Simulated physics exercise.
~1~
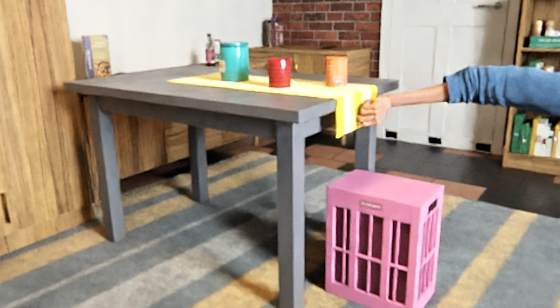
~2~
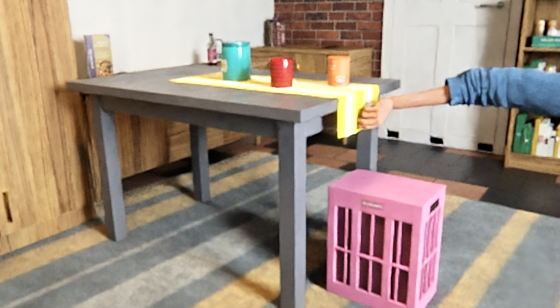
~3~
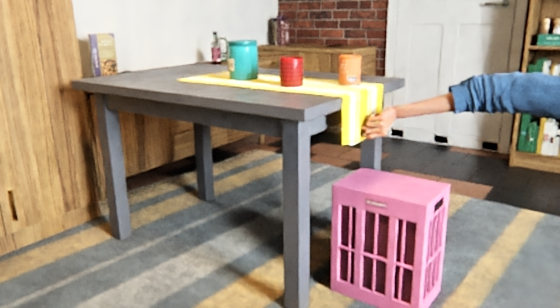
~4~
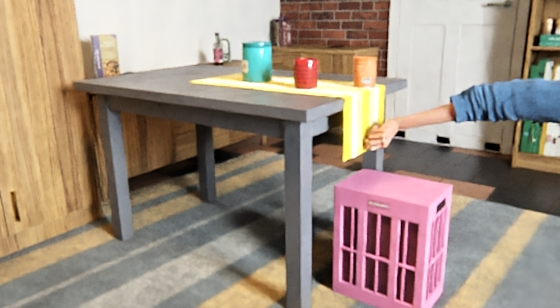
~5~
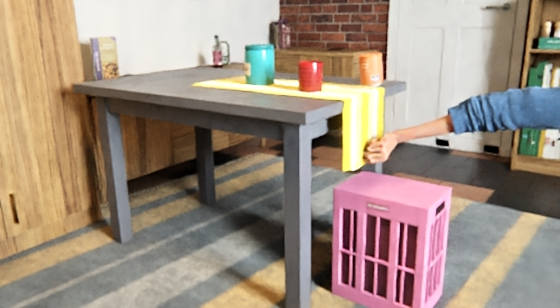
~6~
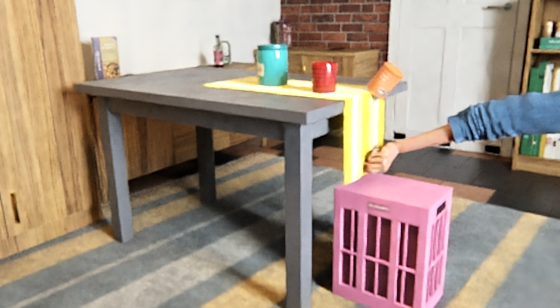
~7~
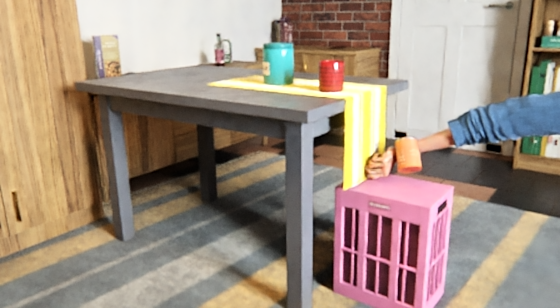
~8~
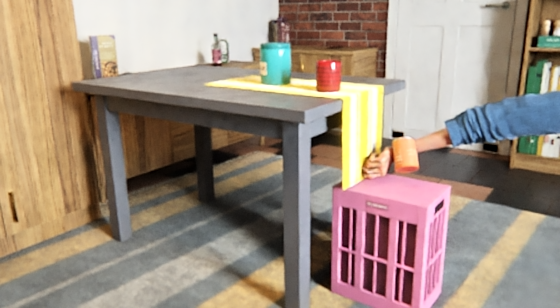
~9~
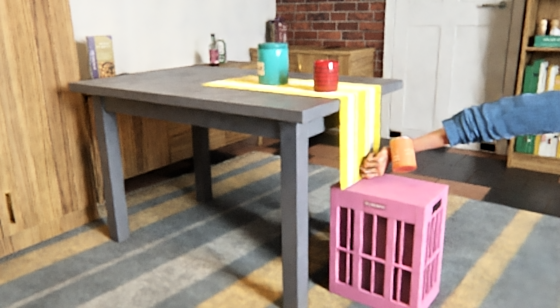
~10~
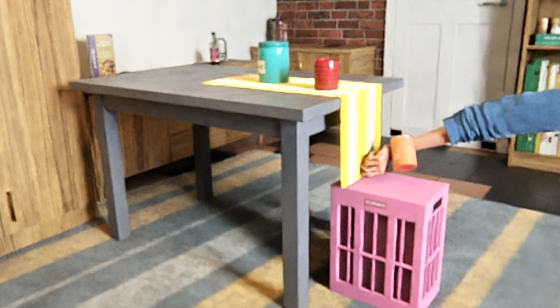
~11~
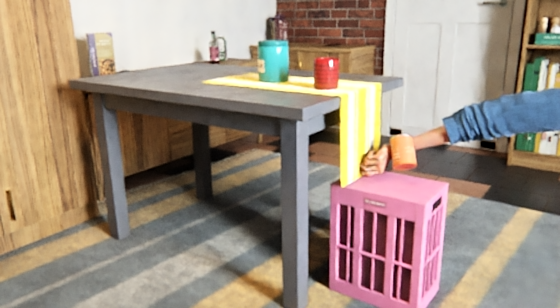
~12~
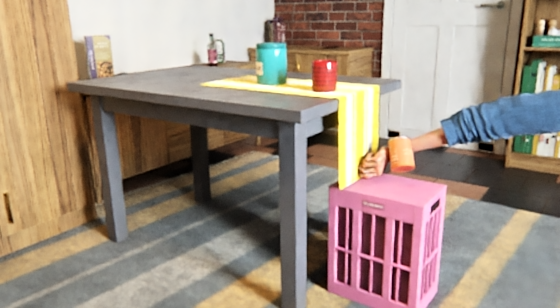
To begin with, a turquoise canister, a red mug and an orange tin stand on a yellow striped cloth laid along a grey table, with a pink crate on the floor below its right end. A hand holds the hanging end of the cloth and draws it downward, and all three items ride along to the right. The orange tin reaches the edge, leans and tips over, ending upside down beside the hand just above the crate. The hand then stays still with the cloth's hem at the crate, while the red mug and turquoise canister remain on the table.
